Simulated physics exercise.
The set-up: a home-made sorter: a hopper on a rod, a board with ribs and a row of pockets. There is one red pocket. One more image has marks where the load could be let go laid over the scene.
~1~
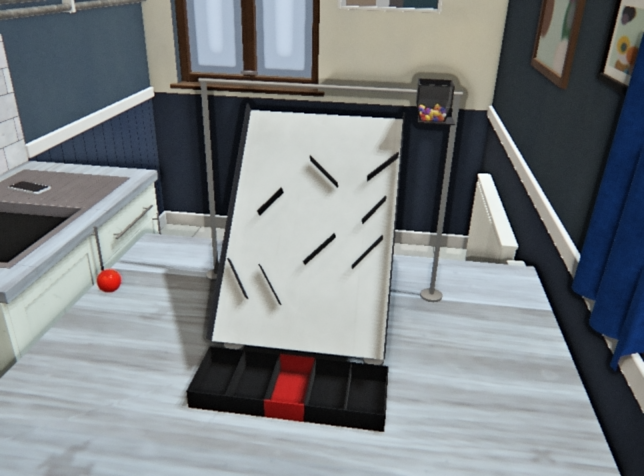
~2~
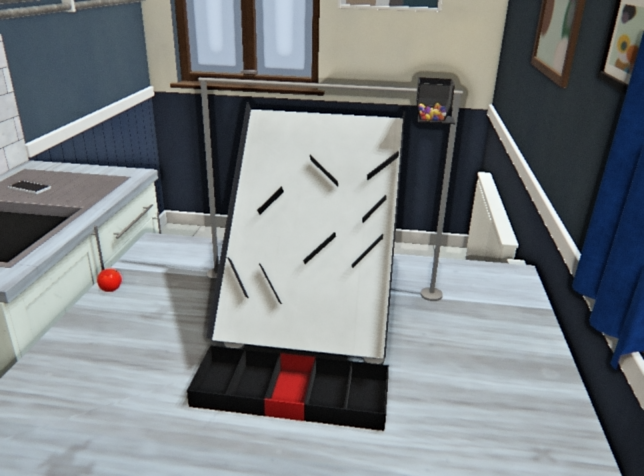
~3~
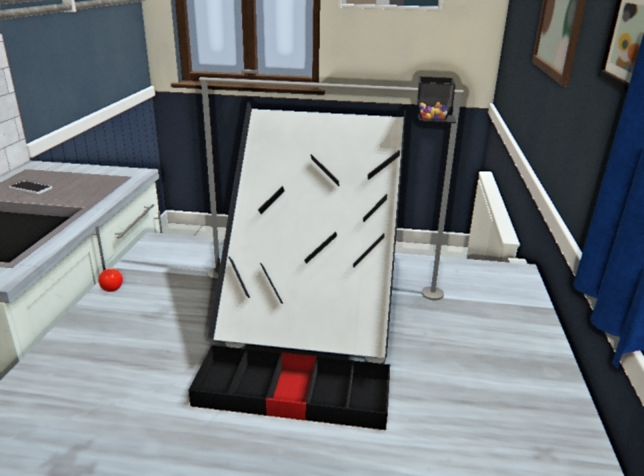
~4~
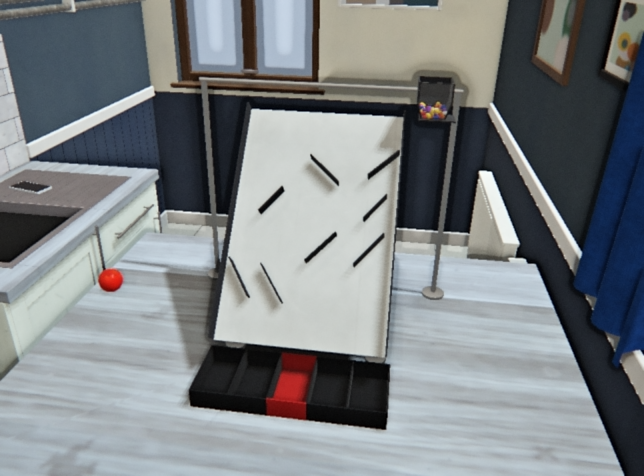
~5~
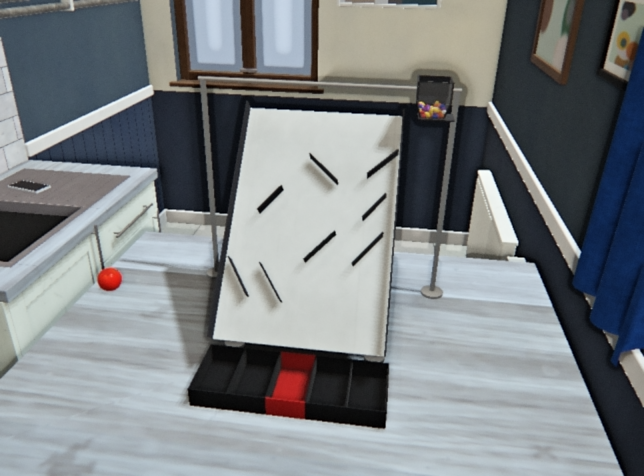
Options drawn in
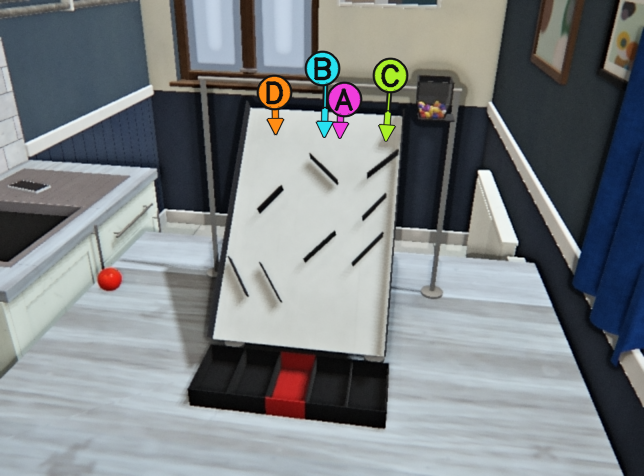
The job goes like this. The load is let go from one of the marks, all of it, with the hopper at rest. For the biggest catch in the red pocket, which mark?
C is best.
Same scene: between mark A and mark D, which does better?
A.
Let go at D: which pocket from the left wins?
The second.
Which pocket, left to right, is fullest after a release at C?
It is the third one.
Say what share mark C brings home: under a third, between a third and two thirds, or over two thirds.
It is between a third and two thirds.
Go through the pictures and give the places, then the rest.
Hopper at (432, 113), jelly beans, door shut, in the first picture.
Ribs (310, 155) to (337, 182), (367, 175) to (399, 151), (257, 211) to (282, 186), in the second picture.
Ribs (363, 218) to (387, 194), (304, 260) to (336, 232), (353, 264) to (384, 233), in the third picture.
Ribs (229, 257) to (247, 295), (260, 263) to (281, 301), in the fourth picture.
Red pocket at (285, 407), number 3 of 5 from the left, in the fifth picture.
On the marked copy, mark A meets the board at (339, 132); mark B meets the board at (324, 131); mark C meets the board at (386, 135); mark D meets the board at (275, 128).
With A, about a third in the red pocket, about two thirds in other pockets.
With B, about a third in the red pocket, about two thirds in other pockets.
With C, about half in the red pocket, about a third in other pockets, a stray few held on the board.
With D, about a quarter in the red pocket, about two thirds in other pockets, a small part held on the board.
